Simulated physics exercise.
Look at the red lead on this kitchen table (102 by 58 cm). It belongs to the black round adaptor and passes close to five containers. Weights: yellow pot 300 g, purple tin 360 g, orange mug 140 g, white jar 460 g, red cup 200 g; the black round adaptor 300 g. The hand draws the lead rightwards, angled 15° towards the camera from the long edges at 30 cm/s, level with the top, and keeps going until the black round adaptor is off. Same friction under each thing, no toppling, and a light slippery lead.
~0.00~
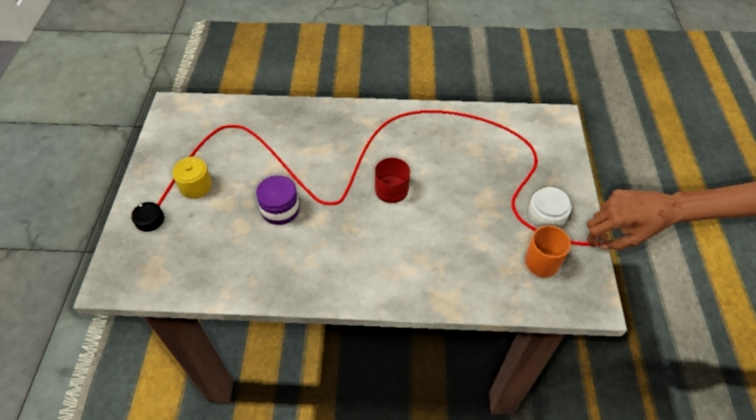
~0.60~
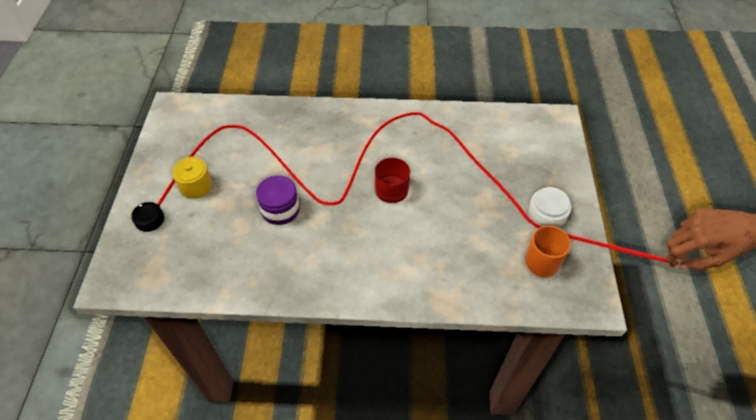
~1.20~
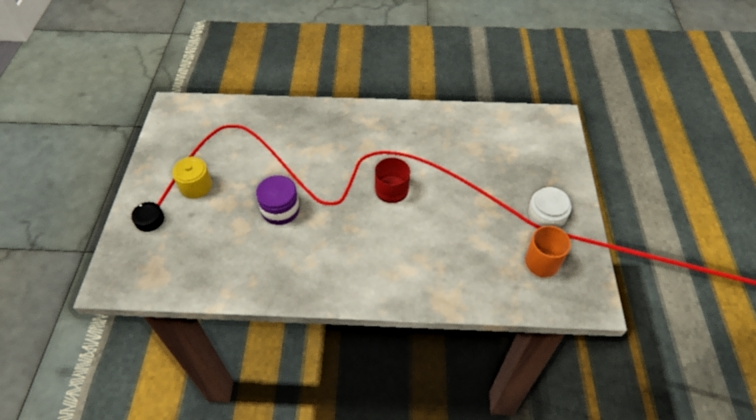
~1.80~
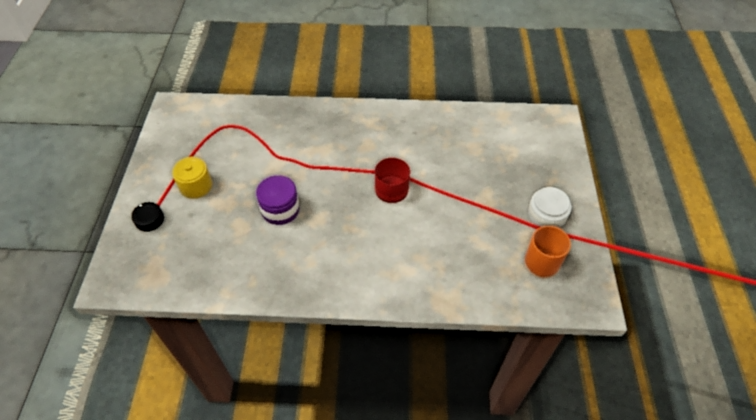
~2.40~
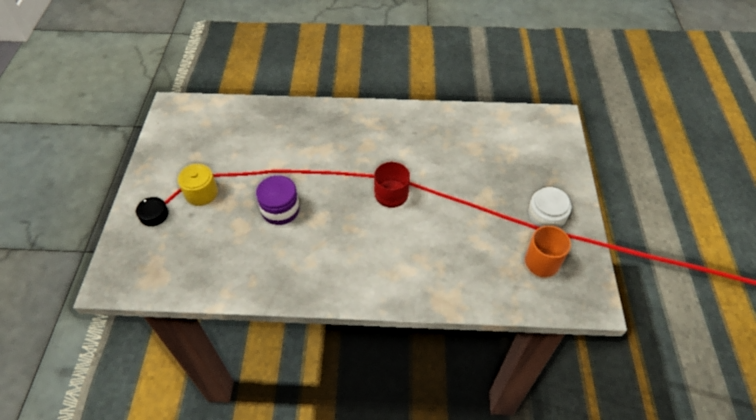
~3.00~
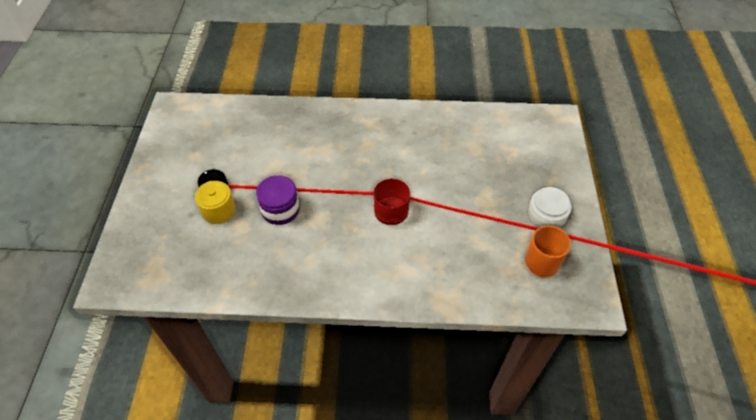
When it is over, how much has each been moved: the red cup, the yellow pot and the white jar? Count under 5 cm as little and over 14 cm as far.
Result: Red cup creeps a fair way, yellow pot moves a moderate way, white jar barely shifts.
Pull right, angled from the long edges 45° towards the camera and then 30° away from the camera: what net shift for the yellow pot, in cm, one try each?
In turn about 9 cm, 9 cm.
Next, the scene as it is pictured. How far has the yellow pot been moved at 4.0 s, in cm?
Some 9 cm.
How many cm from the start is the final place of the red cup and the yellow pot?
Roughly 8 cm, 9 cm.
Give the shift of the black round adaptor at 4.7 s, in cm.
About 64 cm.
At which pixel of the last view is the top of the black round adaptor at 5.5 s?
Around (571, 242).
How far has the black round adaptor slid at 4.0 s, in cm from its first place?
About 42 cm.
By 4.0 s the black round adaptor has slid 41 cm, and the shifts are, yellow pot 9 cm, red cup 6 cm.
By 4.7 s the black round adaptor has slid 64 cm, and the shifts are, yellow pot 9 cm, red cup 8 cm.
By 5.5 s the black round adaptor has slid 85 cm, and the shifts are, yellow pot 9 cm, red cup 8 cm, orange mug 2 cm.
By 6.1 s the black round adaptor is off the top, and the shifts are, yellow pot 9 cm at (211, 191), red cup 8 cm at (400, 200), orange mug 2 cm, white jar 1 cm at (557, 199).
